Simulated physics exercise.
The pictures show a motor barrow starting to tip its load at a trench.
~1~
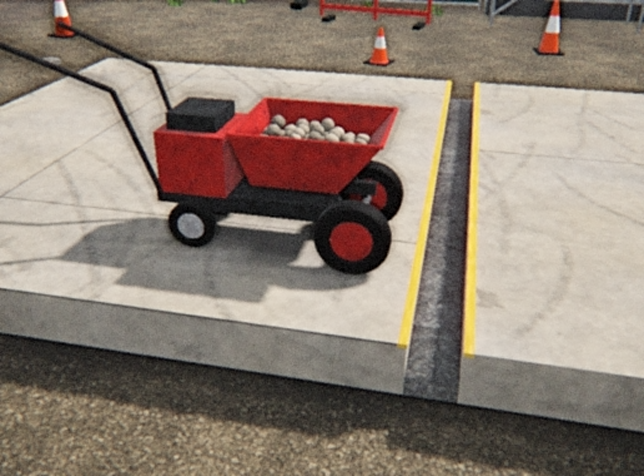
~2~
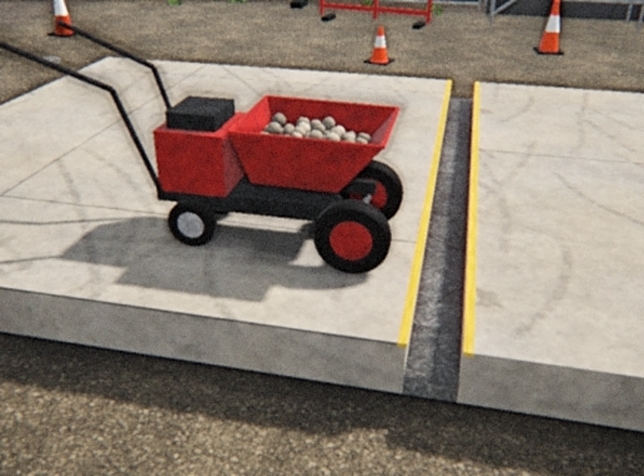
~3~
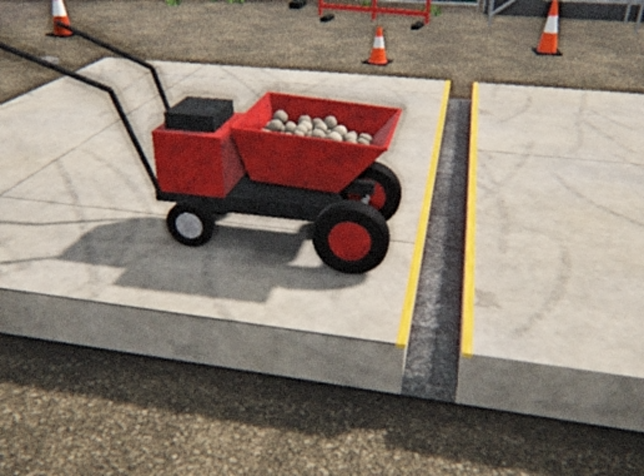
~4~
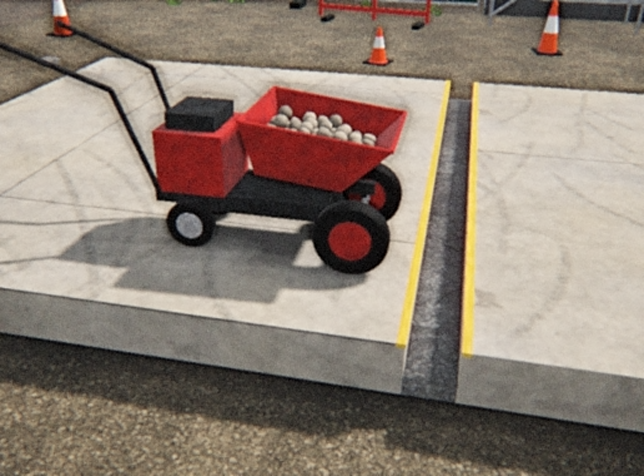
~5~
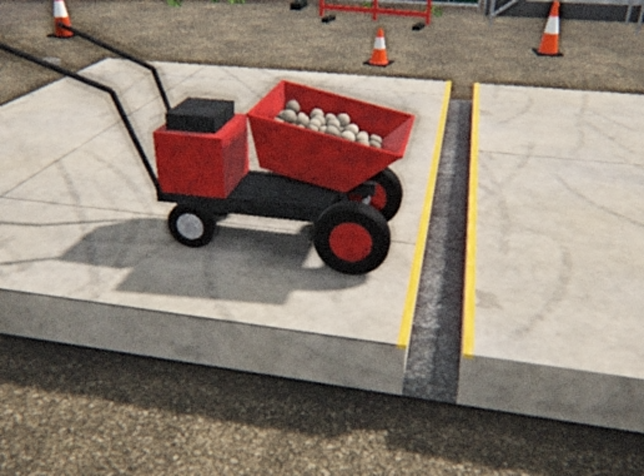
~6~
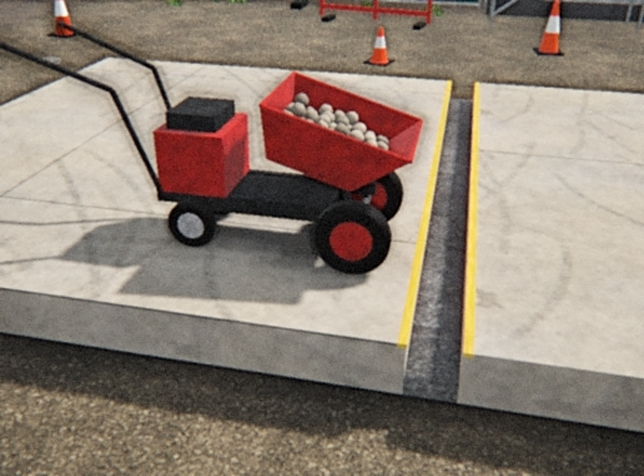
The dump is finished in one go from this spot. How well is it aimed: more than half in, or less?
In the trench: Less than half.
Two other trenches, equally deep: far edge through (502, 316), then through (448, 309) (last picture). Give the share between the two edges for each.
About 90 and 0 per cent.
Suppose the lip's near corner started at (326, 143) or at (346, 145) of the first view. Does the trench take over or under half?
At the first place above a half, at the second more than half.
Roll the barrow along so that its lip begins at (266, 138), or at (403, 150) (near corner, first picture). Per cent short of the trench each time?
About 70 and 0 per cent.
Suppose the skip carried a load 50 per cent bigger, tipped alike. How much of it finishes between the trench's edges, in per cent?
Close to 30 per cent.
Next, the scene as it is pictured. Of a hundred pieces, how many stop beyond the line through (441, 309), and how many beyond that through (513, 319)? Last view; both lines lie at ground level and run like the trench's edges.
About 70 and 20 per cent.
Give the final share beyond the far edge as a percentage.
About 60 per cent.
Just after the last frame, skip tipped steeply; every one in the skip.
A moment on, skip tipped right over; the larger part in the skip; about a tenth in or heaped over the trench; about a tenth beyond it; just a few falling.
Further on, skip tipped right over; roughly a quarter in the skip; roughly a quarter in or heaped over the trench; roughly two thirds beyond it.
When it is over, skip tipped right over; roughly a quarter in the skip; roughly a quarter in or heaped over the trench; roughly two thirds beyond it.
